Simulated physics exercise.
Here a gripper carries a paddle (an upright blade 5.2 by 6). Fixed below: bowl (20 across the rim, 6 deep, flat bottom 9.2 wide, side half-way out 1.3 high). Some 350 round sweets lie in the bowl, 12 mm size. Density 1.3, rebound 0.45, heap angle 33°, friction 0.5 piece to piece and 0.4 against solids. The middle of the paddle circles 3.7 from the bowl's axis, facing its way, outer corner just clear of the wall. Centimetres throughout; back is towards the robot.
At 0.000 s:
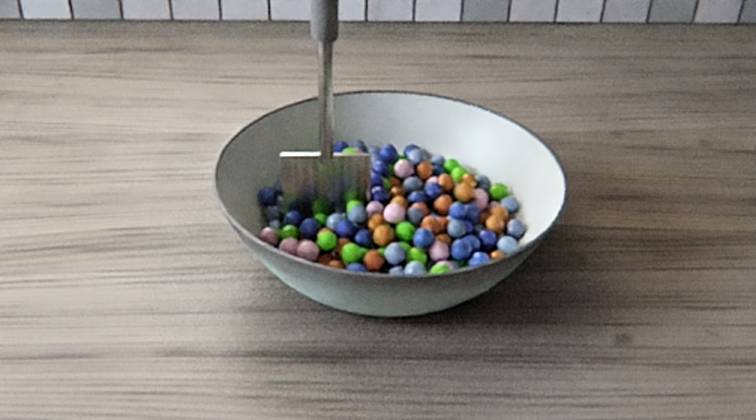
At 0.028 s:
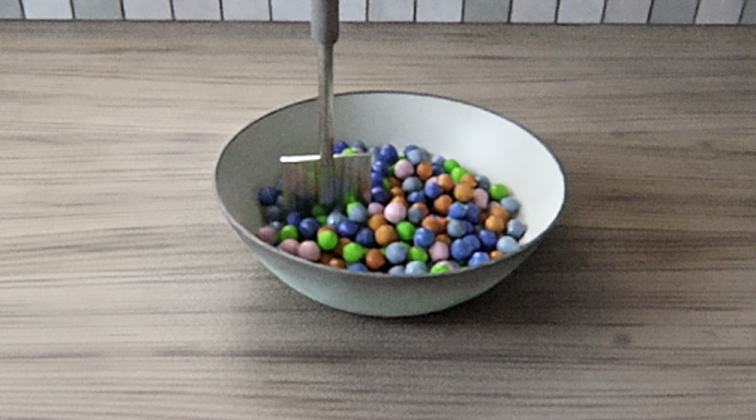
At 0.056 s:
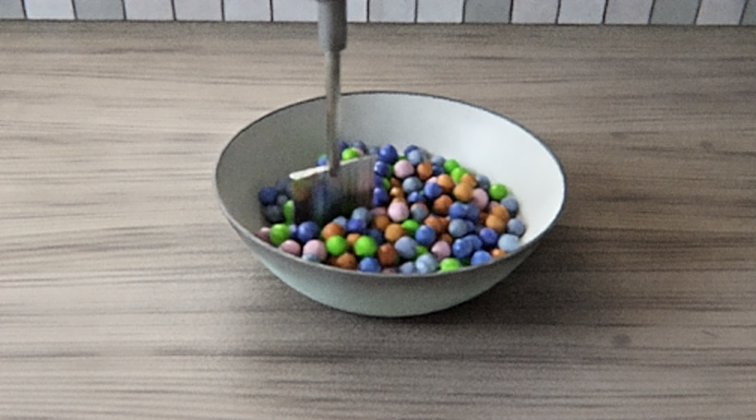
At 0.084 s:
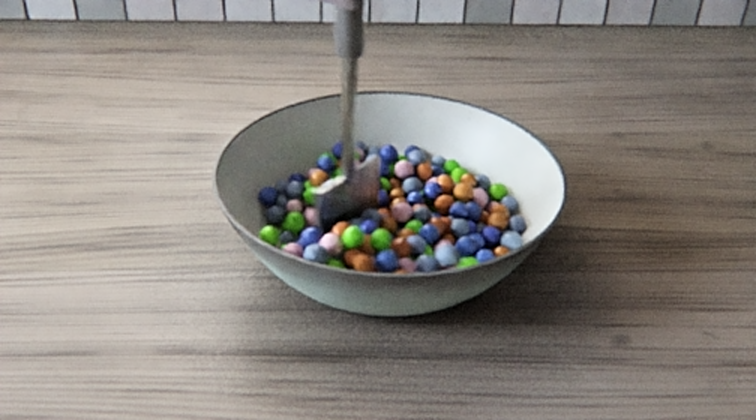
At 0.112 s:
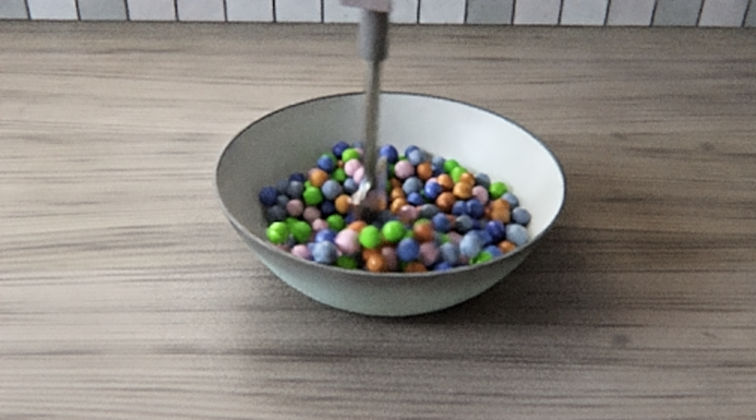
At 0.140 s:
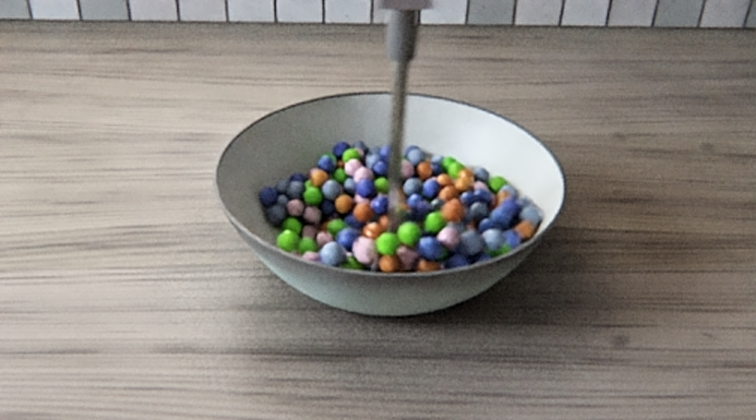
A flat metal paddle stirring small multicoloured balls in a pale bowl, turning edge-on as it sweeps from left towards the right.
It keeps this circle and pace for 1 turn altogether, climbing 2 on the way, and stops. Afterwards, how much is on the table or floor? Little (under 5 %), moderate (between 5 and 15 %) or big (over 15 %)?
A moderate share, between 5 and 15 %, ends on the table or floor.
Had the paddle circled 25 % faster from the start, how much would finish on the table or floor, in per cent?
Then about 20 per cent.
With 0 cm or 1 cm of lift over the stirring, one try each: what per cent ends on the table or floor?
Some 20 and 15 per cent.
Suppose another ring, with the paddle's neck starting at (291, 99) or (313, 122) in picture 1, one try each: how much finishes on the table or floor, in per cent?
About 10 and 25 per cent.
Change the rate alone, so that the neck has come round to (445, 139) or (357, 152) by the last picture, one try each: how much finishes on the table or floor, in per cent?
Some 30 and 5 per cent.
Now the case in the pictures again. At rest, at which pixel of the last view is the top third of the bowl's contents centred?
Near (347, 202).
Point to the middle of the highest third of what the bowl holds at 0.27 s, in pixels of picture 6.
At about (481, 160).
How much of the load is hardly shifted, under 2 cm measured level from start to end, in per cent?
Some 10 per cent.
By 0.27 s, 192° round, highest piece 9 above the table; 346 in the bowl, 1 on the table or floor, 5 in flight or on the tool.
By 0.41 s, 294° round, highest piece 9 above the table; 324 in the bowl, 17 on the table or floor, 11 in flight or on the tool.
By 0.68 s, 0° round, highest piece 5 above the table; 317 in the bowl, 34 on the table or floor, 1 in flight or on the tool.
By 1.38 s, 0° round, highest piece 5 above the table; 317 in the bowl, 35 on the table or floor.
Final count, 317 in the bowl, 35 on the table or floor. That is 10 % on the table or floor.
